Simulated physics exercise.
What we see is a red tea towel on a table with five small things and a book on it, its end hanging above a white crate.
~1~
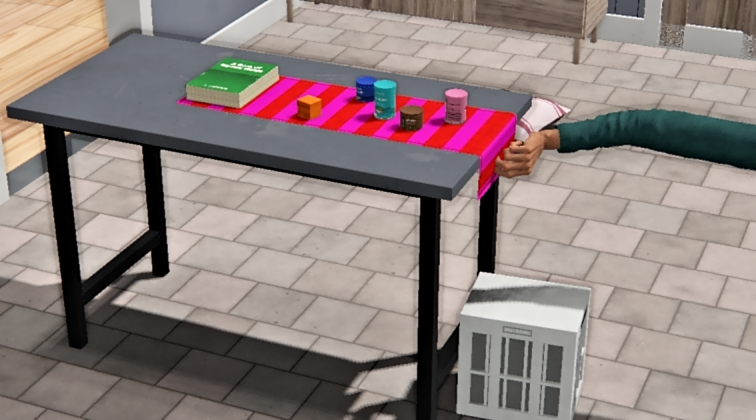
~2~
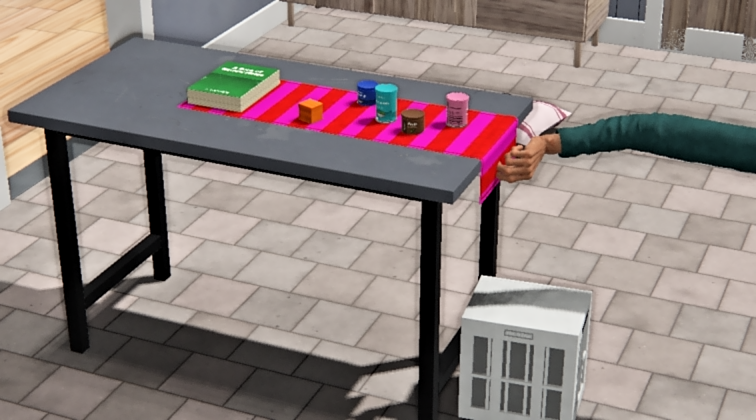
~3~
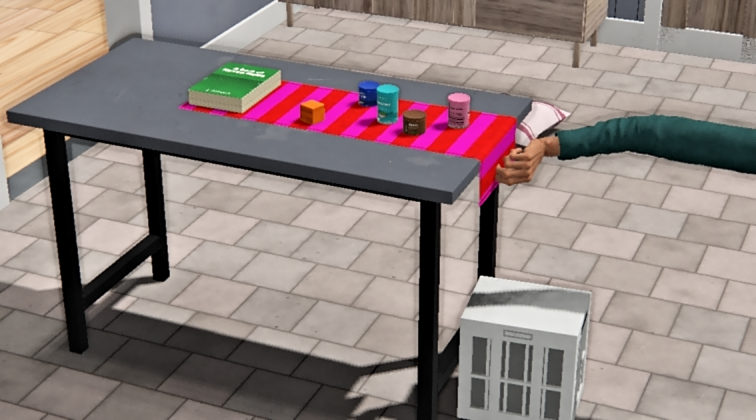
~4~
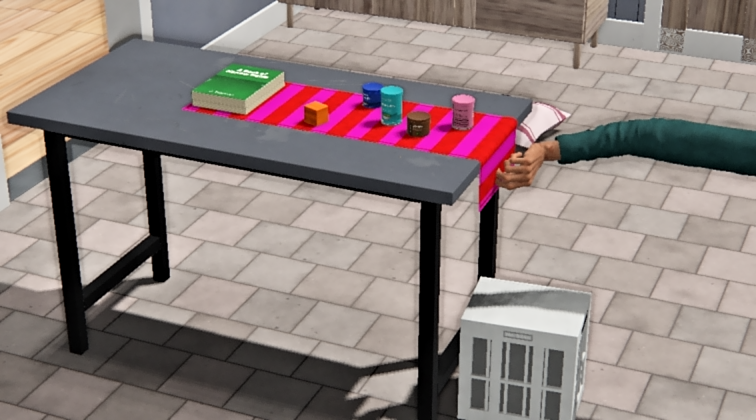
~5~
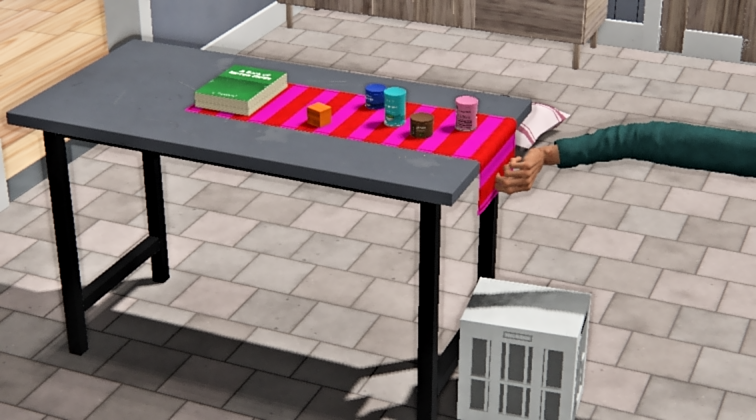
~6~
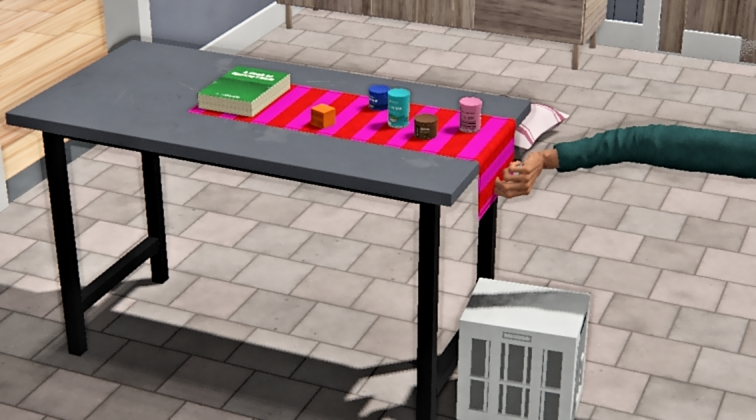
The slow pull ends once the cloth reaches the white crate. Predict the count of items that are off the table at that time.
Predicted count: Three.
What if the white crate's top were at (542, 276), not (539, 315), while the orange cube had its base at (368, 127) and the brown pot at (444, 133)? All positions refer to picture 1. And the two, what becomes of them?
Orange cube stays, brown pot is gone.
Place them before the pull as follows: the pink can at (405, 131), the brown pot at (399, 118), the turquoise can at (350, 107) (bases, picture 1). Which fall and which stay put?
Here's how it goes: The pink can leaves the top, the brown pot leaves the top and the turquoise can remains in place.
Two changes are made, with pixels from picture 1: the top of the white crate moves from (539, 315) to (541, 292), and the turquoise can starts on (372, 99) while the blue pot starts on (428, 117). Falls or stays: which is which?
Turquoise can stays, blue pot is gone.
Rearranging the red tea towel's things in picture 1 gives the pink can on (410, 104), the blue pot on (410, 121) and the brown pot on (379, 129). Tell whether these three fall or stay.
The pink can is carried off; the blue pot comes down; the brown pot tumbles off.
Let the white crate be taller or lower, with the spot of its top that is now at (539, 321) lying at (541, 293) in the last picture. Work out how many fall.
I'd say the number is 2.
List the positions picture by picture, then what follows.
In the first picture, hem (477, 201); pink can (456, 93); brown pot (412, 109); turquoise can (385, 84); blue pot (366, 80); orange cube (309, 99); top of the crate (539, 315).
In the second picture, hem (480, 205); pink can (458, 97).
In the third picture, hem (478, 207); brown pot (414, 114).
In the fourth picture, hem (479, 212); turquoise can (392, 90); top of the crate (540, 320).
In the fifth picture, hem (477, 216); blue pot (376, 88).
In the sixth picture, hem (479, 221); pink can (471, 101); brown pot (426, 118); turquoise can (399, 93); blue pot (379, 89); orange cube (323, 108).
Early on, hem near (496, 248); pink can gone.
Midway, hem on the crate; pink can, brown pot and turquoise can gone.
Finally, hem on the crate; pink can, brown pot and turquoise can gone. Over the edge go three.
